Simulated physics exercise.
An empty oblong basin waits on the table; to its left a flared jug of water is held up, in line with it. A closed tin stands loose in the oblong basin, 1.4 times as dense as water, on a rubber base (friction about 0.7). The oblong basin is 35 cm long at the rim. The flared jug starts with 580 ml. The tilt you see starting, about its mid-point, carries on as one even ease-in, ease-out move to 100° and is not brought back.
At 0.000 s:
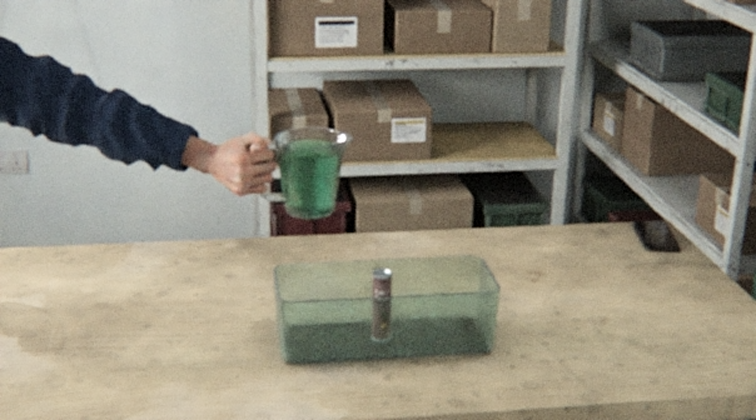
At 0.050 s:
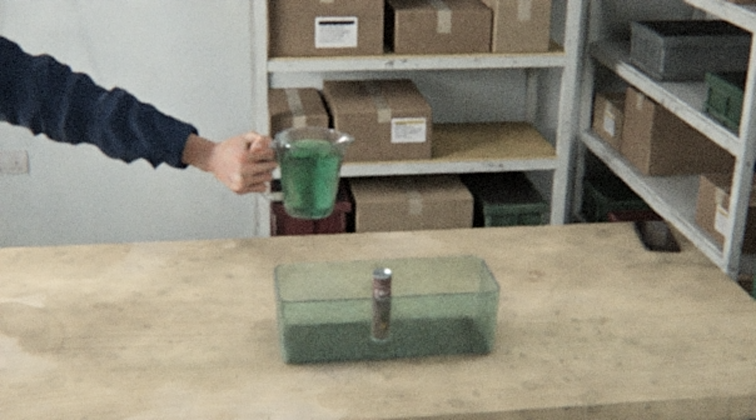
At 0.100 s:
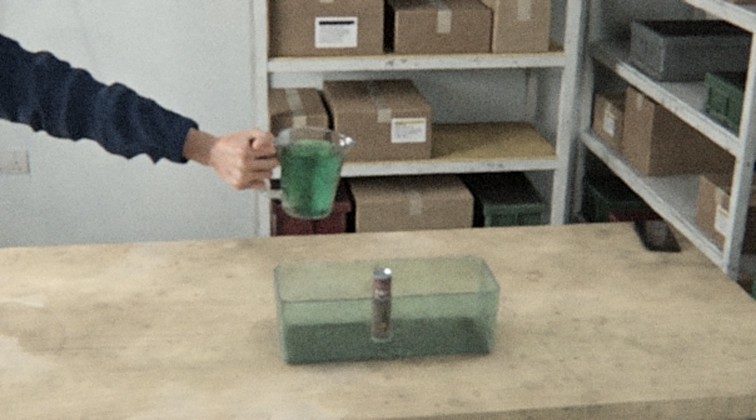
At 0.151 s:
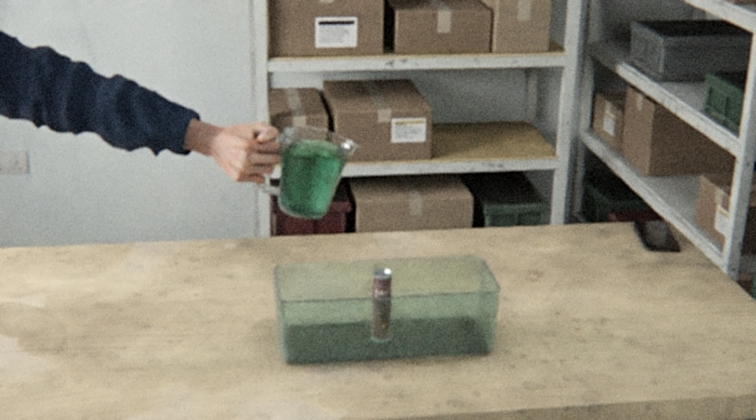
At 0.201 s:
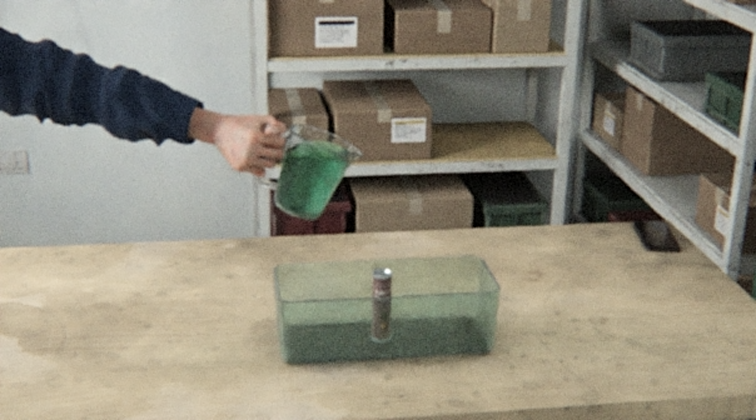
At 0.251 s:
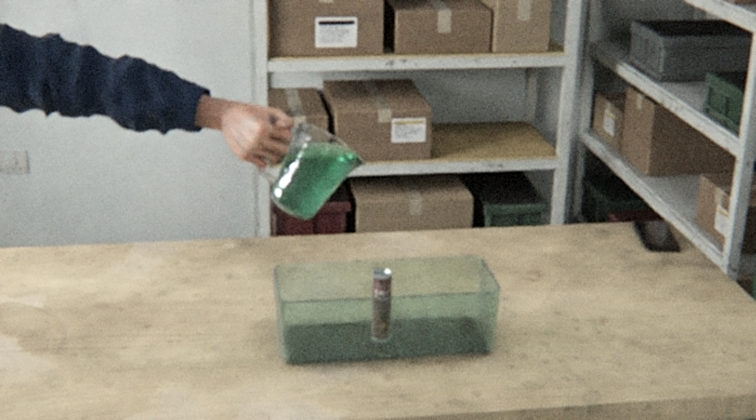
A hand in a dark blue sleeve, reaching in from the left, holds a clear flared jug of green water and leans it gradually to the right, its water shifting toward the rim on that side. Below and to the right, a small closed tin stands upright in a pale green, see-through oblong basin on a wooden table. The steady view looks slightly down across a storeroom with shelves of cardboard boxes.
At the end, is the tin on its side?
The tin remains upright.
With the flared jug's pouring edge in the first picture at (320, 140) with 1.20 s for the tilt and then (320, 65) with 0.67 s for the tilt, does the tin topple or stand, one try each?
First it falls; then it stays up.
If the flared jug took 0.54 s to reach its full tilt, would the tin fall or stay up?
Then it stays up.
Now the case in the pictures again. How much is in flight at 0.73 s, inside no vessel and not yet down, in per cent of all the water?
Some 26 per cent.
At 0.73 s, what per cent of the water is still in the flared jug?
About 14 per cent.
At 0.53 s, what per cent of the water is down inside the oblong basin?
Some 12 per cent.
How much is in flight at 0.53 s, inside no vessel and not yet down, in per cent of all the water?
About 32 per cent.
Then, 0.53 s in, the tilt is 89° and 57 per cent is still to pour; the tin stands where it began.
Then, 0.73 s in, the tilt is 100° and 15 per cent is still to pour; the tin stands where it began.
Then, 0.94 s in, the tilt is 100° and 2 per cent is still to pour; the tin stands where it began.
Then, 1.17 s in, the tilt is 100° and 0 per cent is still to pour; the tin stands where it began.
Finally, the tin stands where it began.
